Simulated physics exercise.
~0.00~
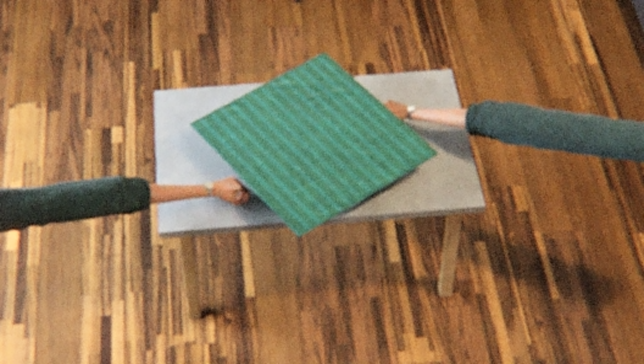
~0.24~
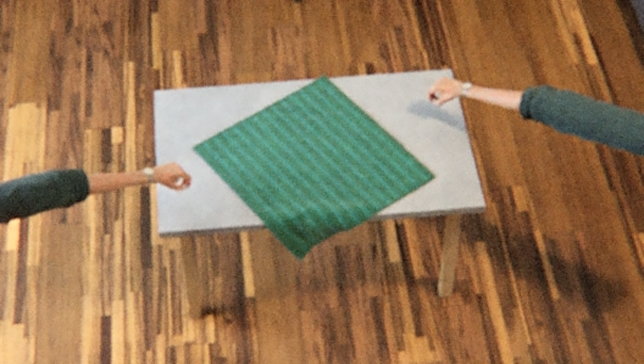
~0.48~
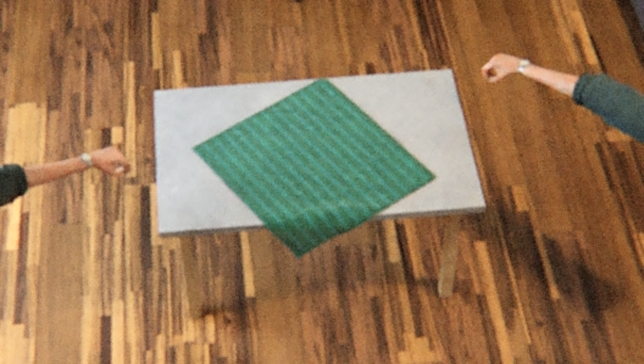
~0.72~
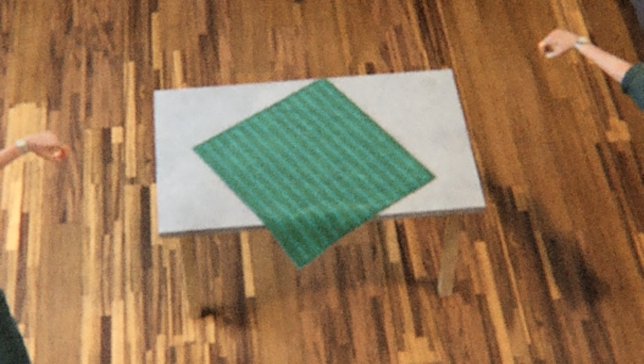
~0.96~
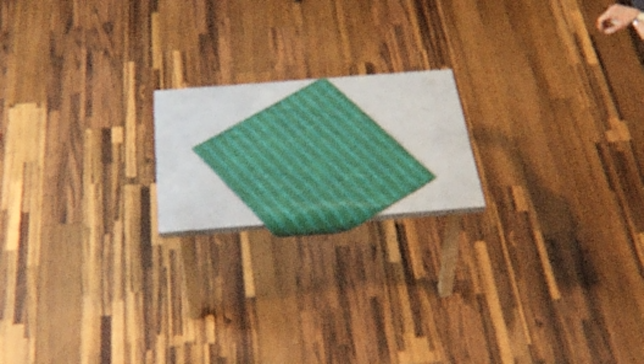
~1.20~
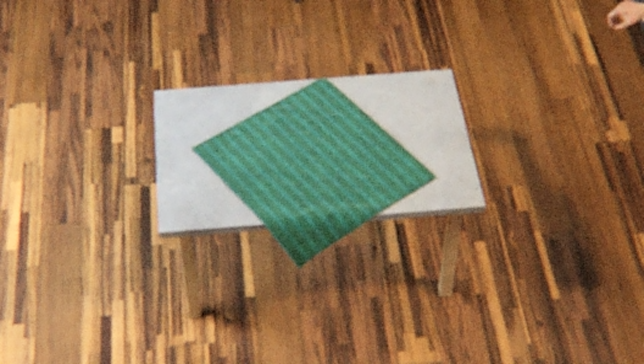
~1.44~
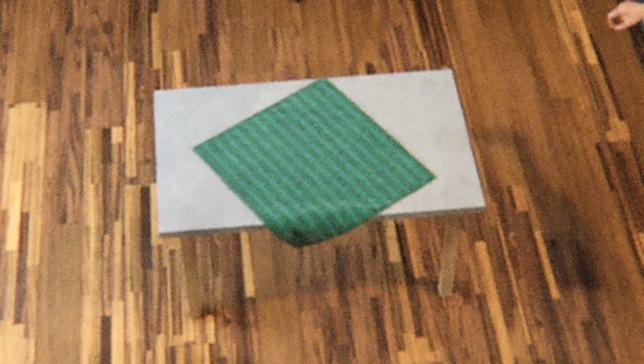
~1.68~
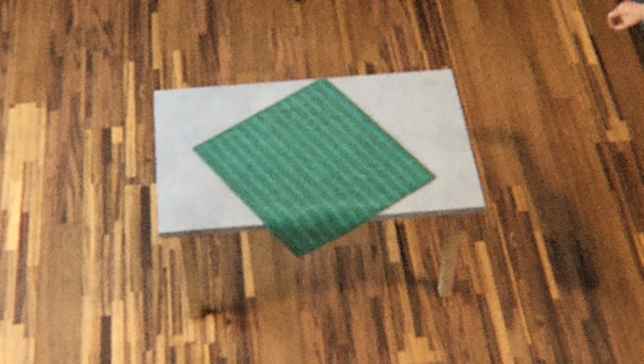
Green striped cloth released by two hands onto a pale table, its near corner flapping over the edge as it stays on top.
